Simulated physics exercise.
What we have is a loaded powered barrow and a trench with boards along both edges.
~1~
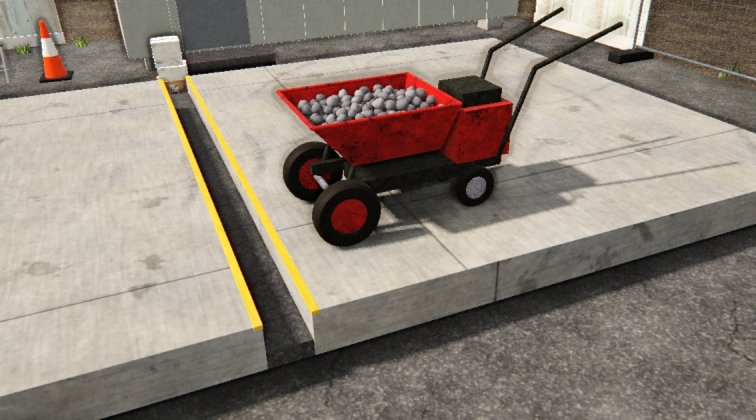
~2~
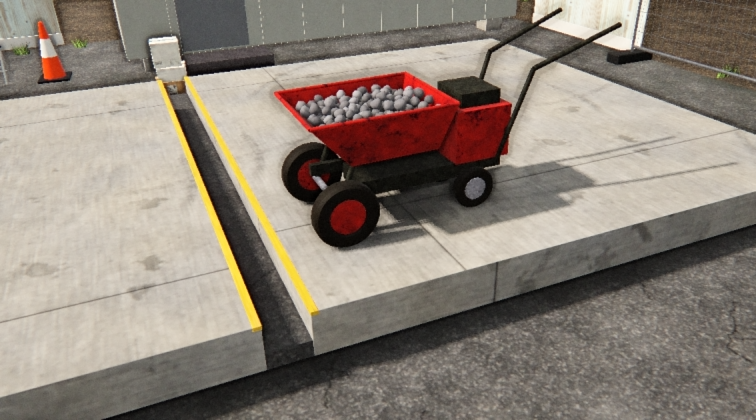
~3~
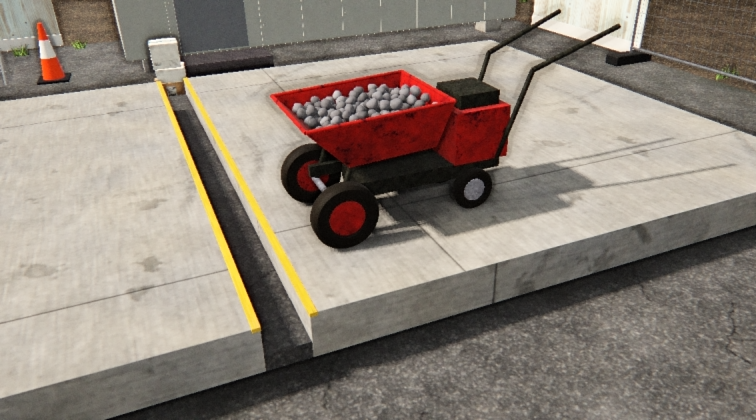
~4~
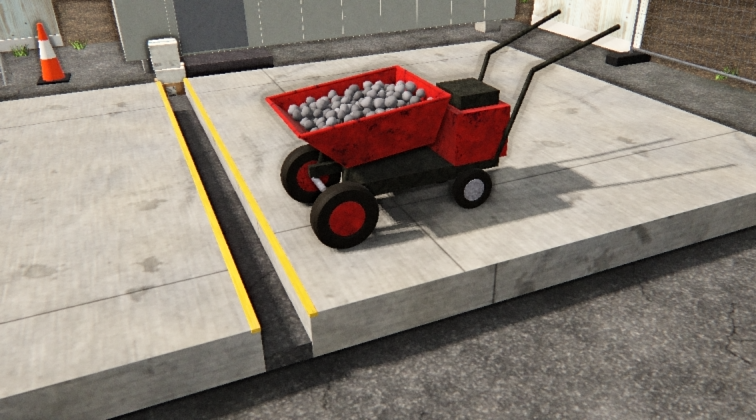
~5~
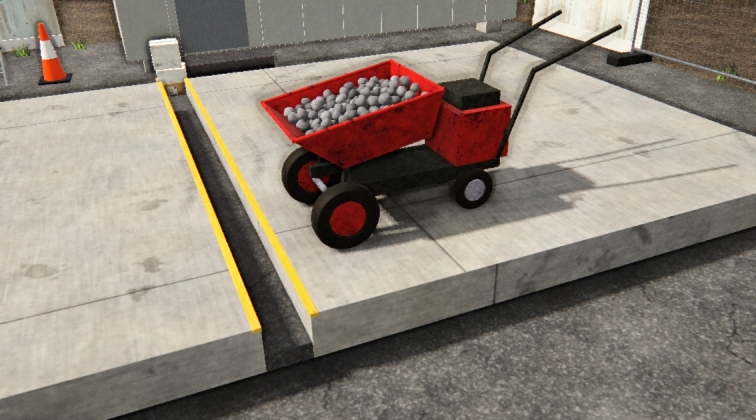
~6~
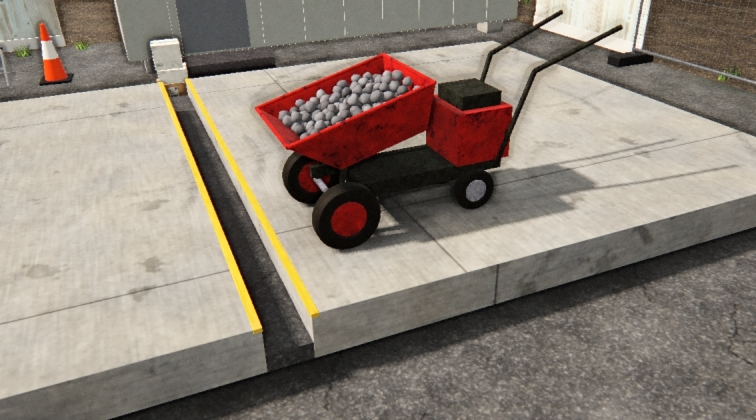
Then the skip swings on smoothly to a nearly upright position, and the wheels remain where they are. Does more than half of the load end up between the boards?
No: Outside the trench is the majority of the load.
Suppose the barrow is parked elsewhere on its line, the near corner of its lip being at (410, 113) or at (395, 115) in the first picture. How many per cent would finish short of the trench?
50 % and 30 %, in that order.
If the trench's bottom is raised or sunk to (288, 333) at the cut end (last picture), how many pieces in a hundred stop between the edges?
It comes out near 10 percent.
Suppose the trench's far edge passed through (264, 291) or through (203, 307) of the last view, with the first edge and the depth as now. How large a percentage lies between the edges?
0 %, then 80 %.
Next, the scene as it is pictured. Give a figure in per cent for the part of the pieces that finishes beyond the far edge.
I'd put it at around 75 percent.
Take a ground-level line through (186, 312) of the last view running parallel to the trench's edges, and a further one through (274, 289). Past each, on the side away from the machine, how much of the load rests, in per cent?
That's 30 in a hundred for the first and 80 in a hundred for the second.
Soon, skip tipped steeply; all in the skip.
A while on, skip tipped right over; about two thirds in the skip; a stray few in or heaped over the trench; about a third beyond it; a stray few falling.
Towards the end, skip tipped right over; a small part in the skip; a small part in or heaped over the trench; most beyond it.
Finally, skip tipped right over; a small part in the skip; a small part in or heaped over the trench; most beyond it.
